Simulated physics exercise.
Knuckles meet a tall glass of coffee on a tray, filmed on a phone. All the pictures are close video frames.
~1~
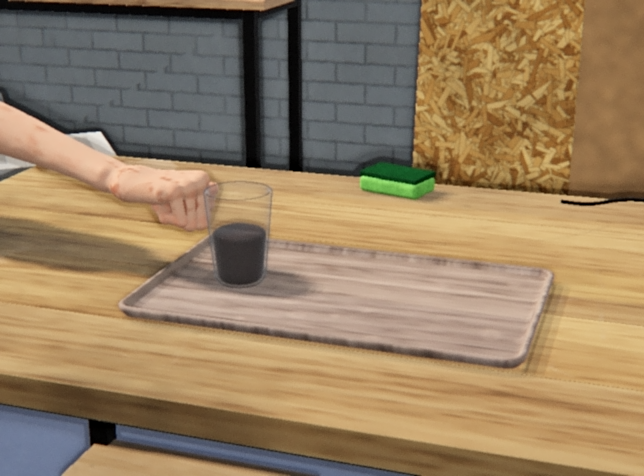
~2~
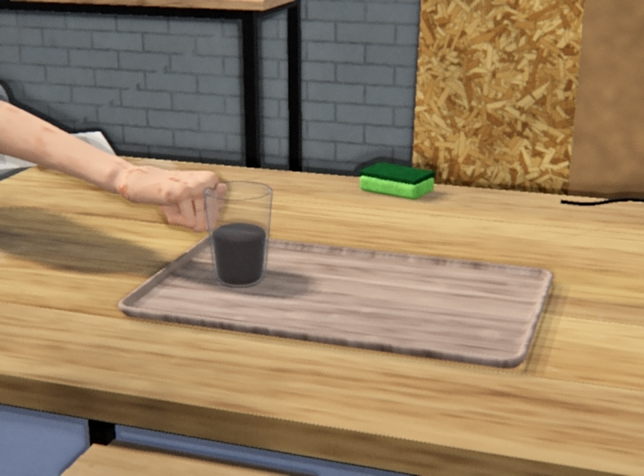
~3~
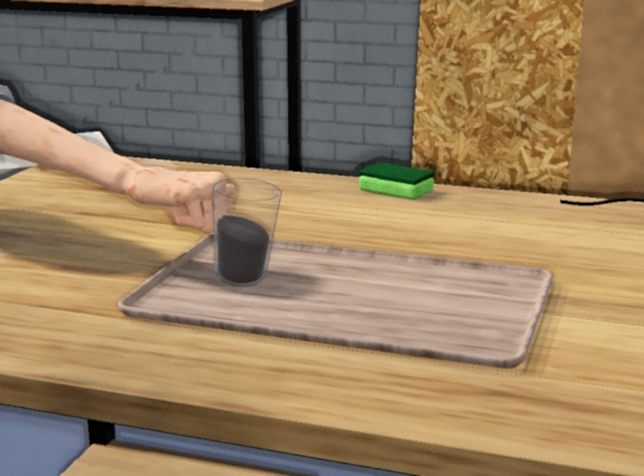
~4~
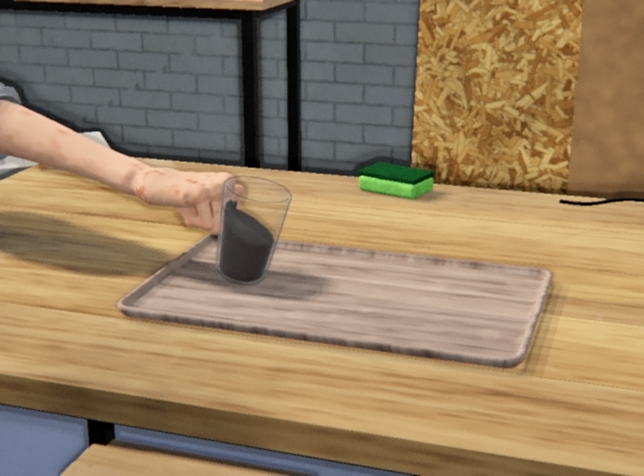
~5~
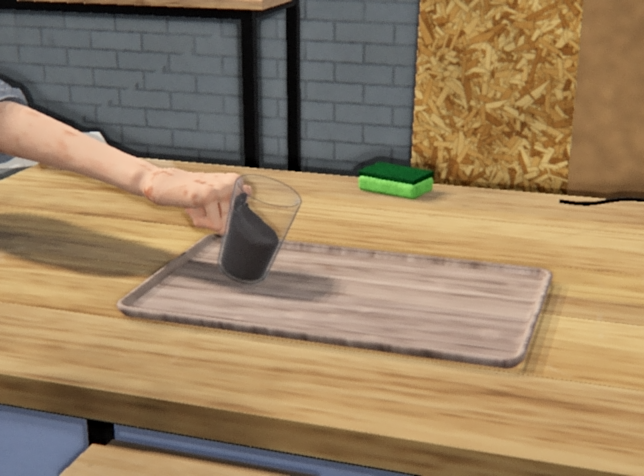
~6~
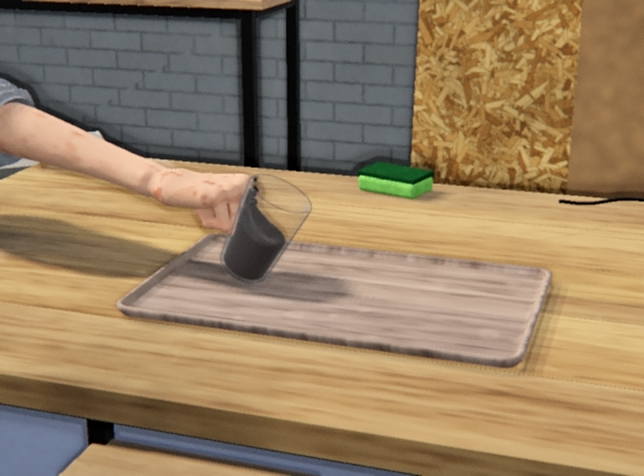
On a wooden tabletop, a hand pushing a glass of dark liquid on a tray, the glass steadily tilting to the right.
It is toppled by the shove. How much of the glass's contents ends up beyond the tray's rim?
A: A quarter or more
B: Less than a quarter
(A) A quarter or more.
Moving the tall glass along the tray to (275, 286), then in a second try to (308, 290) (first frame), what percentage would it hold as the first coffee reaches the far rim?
Well, roughly 60 percent for the first position, and roughly 70 percent for the other.
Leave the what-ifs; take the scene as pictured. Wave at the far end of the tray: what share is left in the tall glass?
50 per cent.
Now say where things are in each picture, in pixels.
Tilt 0°; right rim (268, 195); surface from (217, 227) to (266, 232); the tray's far rim is at (538, 312); the tray is clear ahead, in the first picture.
Tilt 0°; right rim (269, 195); surface from (216, 227) to (265, 233), in the second picture.
Tilt 6°; right rim (278, 197); surface from (221, 215) to (265, 233), in the third picture.
Tilt 13°; right rim (288, 201); surface from (229, 201) to (274, 238), in the fourth picture.
Tilt 20°; right rim (298, 206); surface from (235, 208) to (279, 241), in the fifth picture.
Tilt 27°; right rim (308, 212); surface from (236, 223) to (285, 240), in the sixth picture.
A moment on, the tall glass lies on its side and 97 per cent is in the glass, 1 on the tray and 2 above or beyond its rim.
Next, the tall glass lies on its side and 47 per cent is in the glass, 44 on the tray and 9 above or beyond its rim.
Then the tall glass lies on its side and 25 per cent is in the glass, 58 on the tray and 18 above or beyond its rim.
Later the tall glass lies on its side and 13 per cent is in the glass, 40 on the tray and 47 above or beyond its rim.
Finally, 53 per cent is held by tray and glass, 47 is off the tray.
